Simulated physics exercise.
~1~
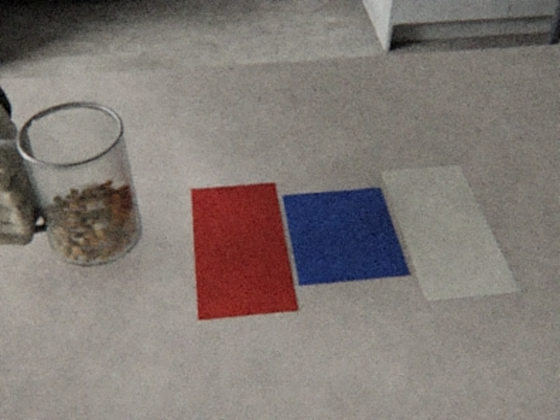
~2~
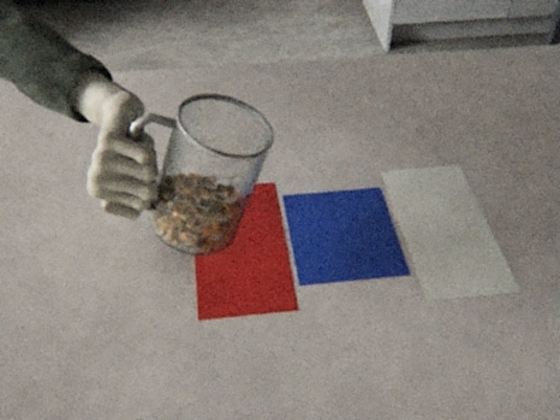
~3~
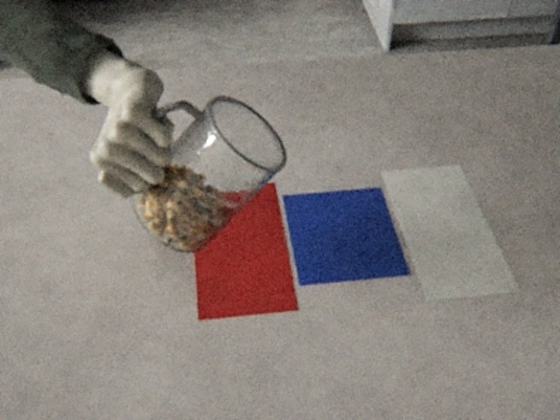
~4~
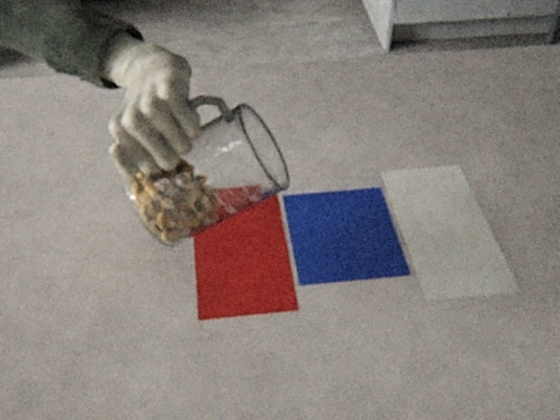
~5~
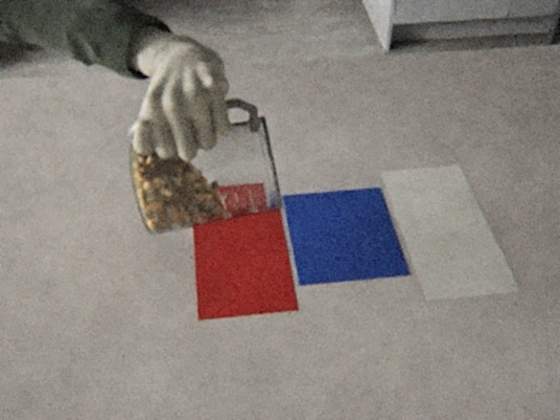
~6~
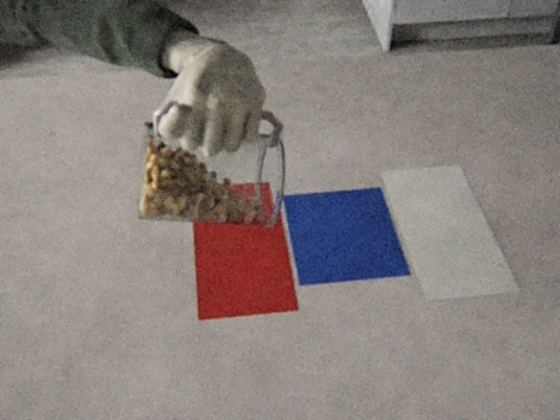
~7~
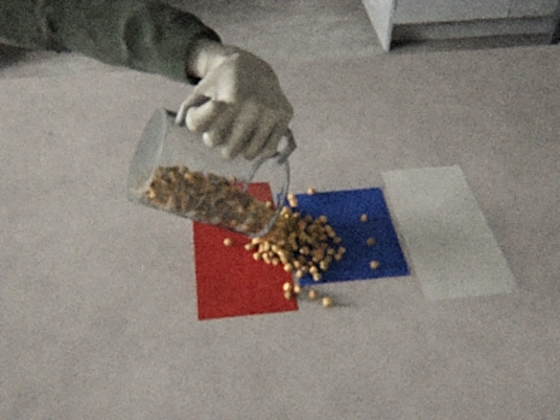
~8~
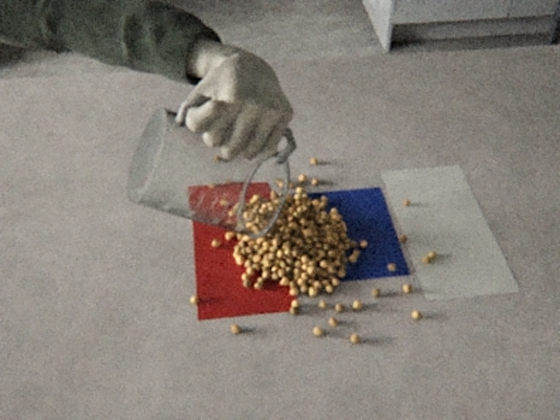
A gloved-looking hand tilting a clear jug and pouring dried chickpeas into a heap across red and blue mats, emptying it.
